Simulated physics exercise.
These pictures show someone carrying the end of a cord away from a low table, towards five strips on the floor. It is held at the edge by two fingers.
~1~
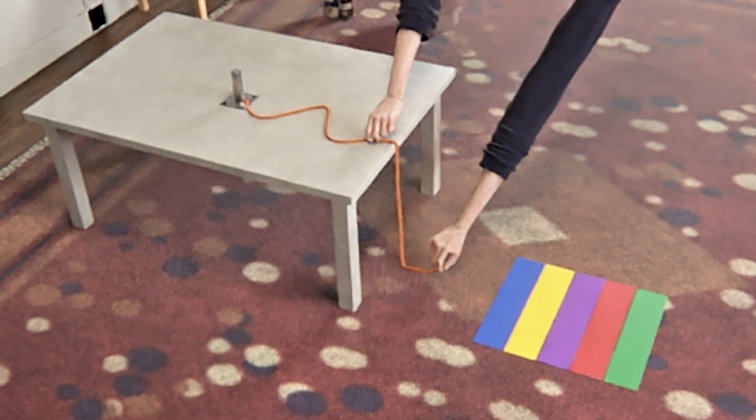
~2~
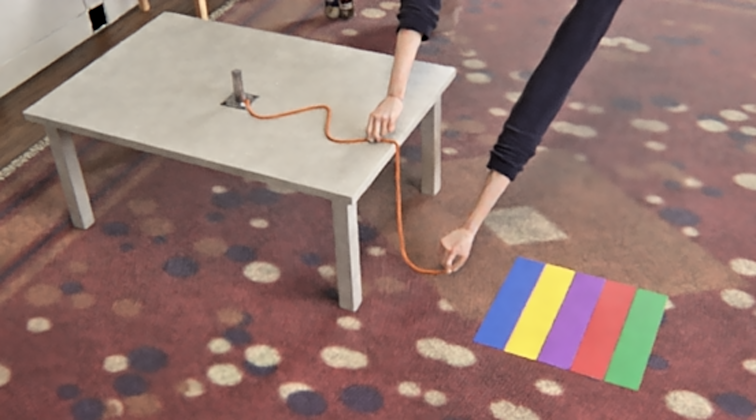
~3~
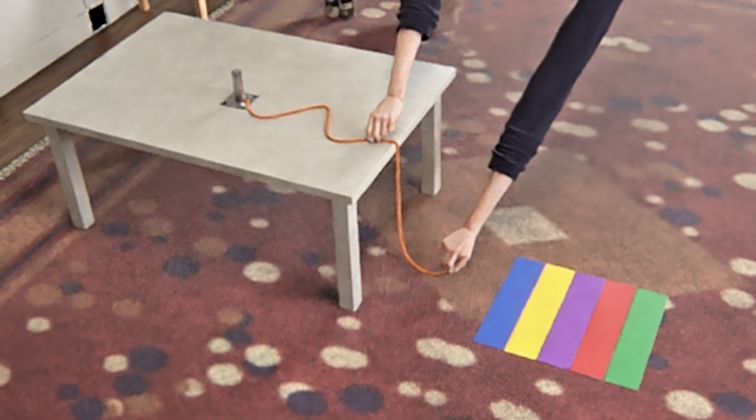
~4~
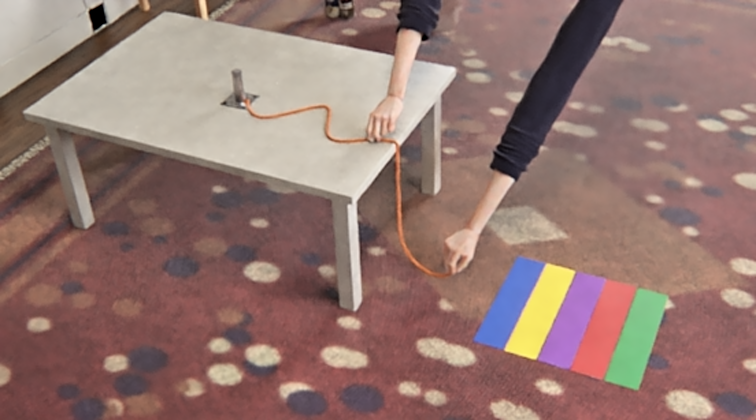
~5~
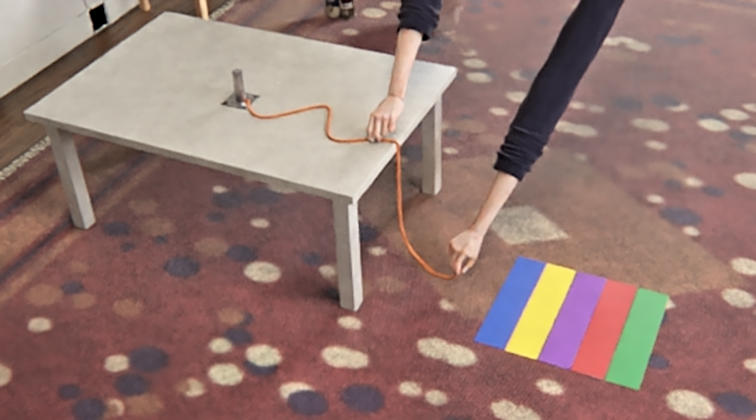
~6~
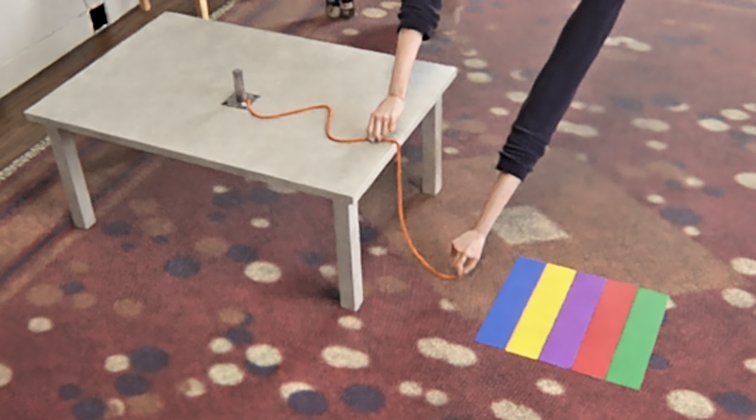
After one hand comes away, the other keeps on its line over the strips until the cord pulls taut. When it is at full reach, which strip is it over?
It is over the red strip.
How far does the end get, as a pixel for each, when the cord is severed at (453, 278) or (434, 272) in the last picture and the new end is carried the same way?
About (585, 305), then (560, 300).
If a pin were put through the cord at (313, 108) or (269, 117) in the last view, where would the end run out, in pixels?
Pixel positions per try: (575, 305); (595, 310).
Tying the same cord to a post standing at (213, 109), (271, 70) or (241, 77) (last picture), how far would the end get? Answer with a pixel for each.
First (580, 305), then (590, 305), then (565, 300).
Early on, end near (543, 294); over yellow.
Midway, end near (583, 305); over purple.
At the end of the slack, end near (606, 312); over red. Over red.
